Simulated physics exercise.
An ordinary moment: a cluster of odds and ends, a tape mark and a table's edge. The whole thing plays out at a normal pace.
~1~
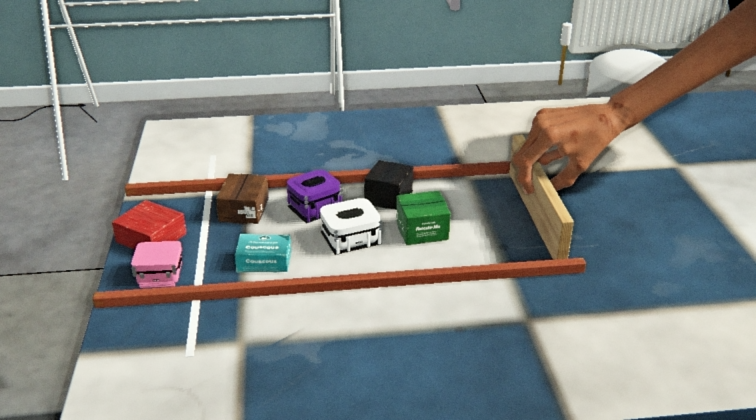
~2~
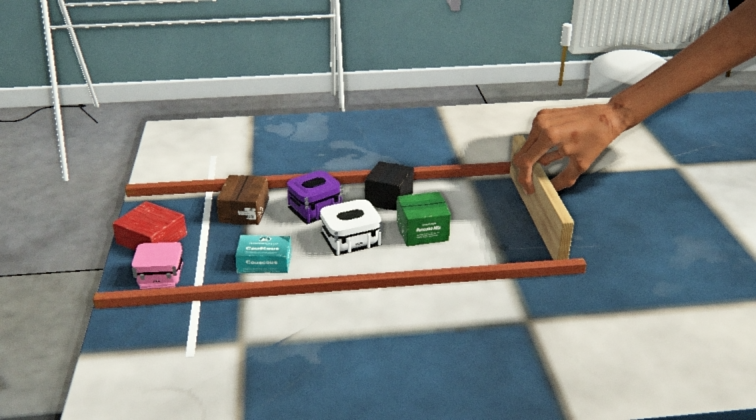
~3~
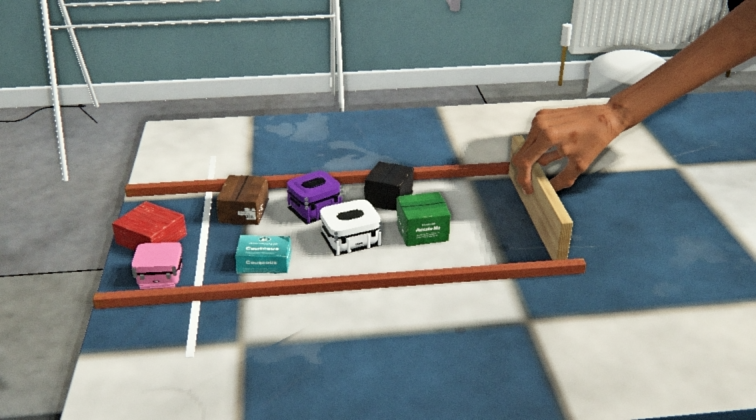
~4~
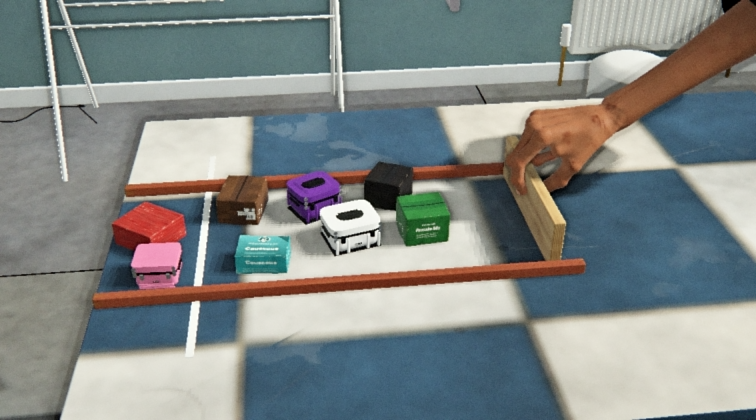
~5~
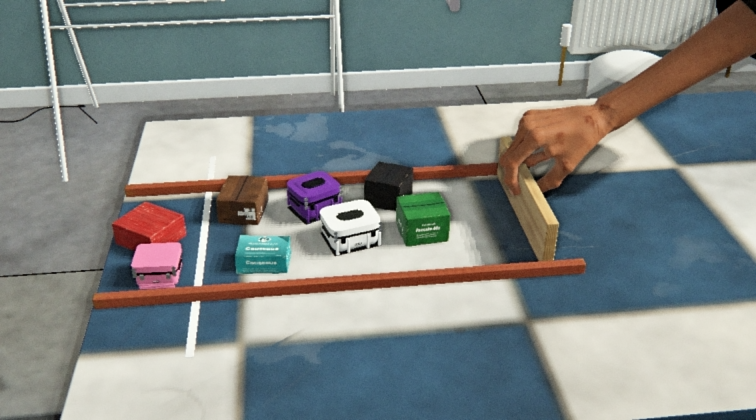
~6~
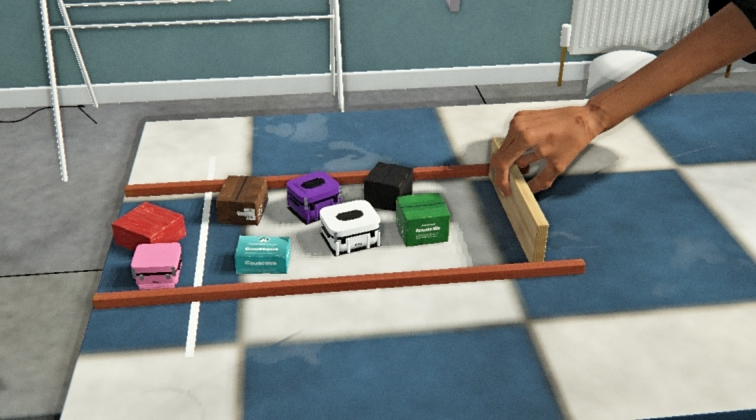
The footage shows several small colourful boxes and cases sitting between two reddish rails on a checkered surface, while a hand at the right slides a wooden board slightly leftward toward them; the boxes stay essentially still.
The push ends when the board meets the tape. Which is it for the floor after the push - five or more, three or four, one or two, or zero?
Most likely a single one or a pair will drop off.
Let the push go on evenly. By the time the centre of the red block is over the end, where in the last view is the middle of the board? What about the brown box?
The middle is at (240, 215) when it's the red block, and at (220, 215) when it's the brown box.
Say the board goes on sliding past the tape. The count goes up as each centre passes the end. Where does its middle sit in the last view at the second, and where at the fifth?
I'd say close to (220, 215), and after that close to (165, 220).
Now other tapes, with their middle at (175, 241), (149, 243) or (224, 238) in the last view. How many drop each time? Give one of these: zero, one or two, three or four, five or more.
One after another: Either three or four, five or over, just one or two.
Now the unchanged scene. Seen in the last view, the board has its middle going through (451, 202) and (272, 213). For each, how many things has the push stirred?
Up to then 0, and up to the other point 7.
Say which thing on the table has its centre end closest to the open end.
It's the white case.
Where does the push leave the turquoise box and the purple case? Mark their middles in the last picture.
The turquoise box ends up near (179, 271), and the purple case near (143, 205).
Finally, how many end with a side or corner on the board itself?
Count recorded: 3.
A little later, none off yet; red block at rest near (149, 230); pink case at rest near (158, 266); brown box at rest near (243, 200).
Next, none off yet; red block at rest near (149, 230); pink case at rest near (158, 266); brown box shifted a little near (229, 201).
Later still, none off yet; red block shifted a little near (124, 232); pink case at rest near (156, 267); brown box shifted well along near (152, 198).
When it is over, the number that fall off is one or two; down, brown box and red block.
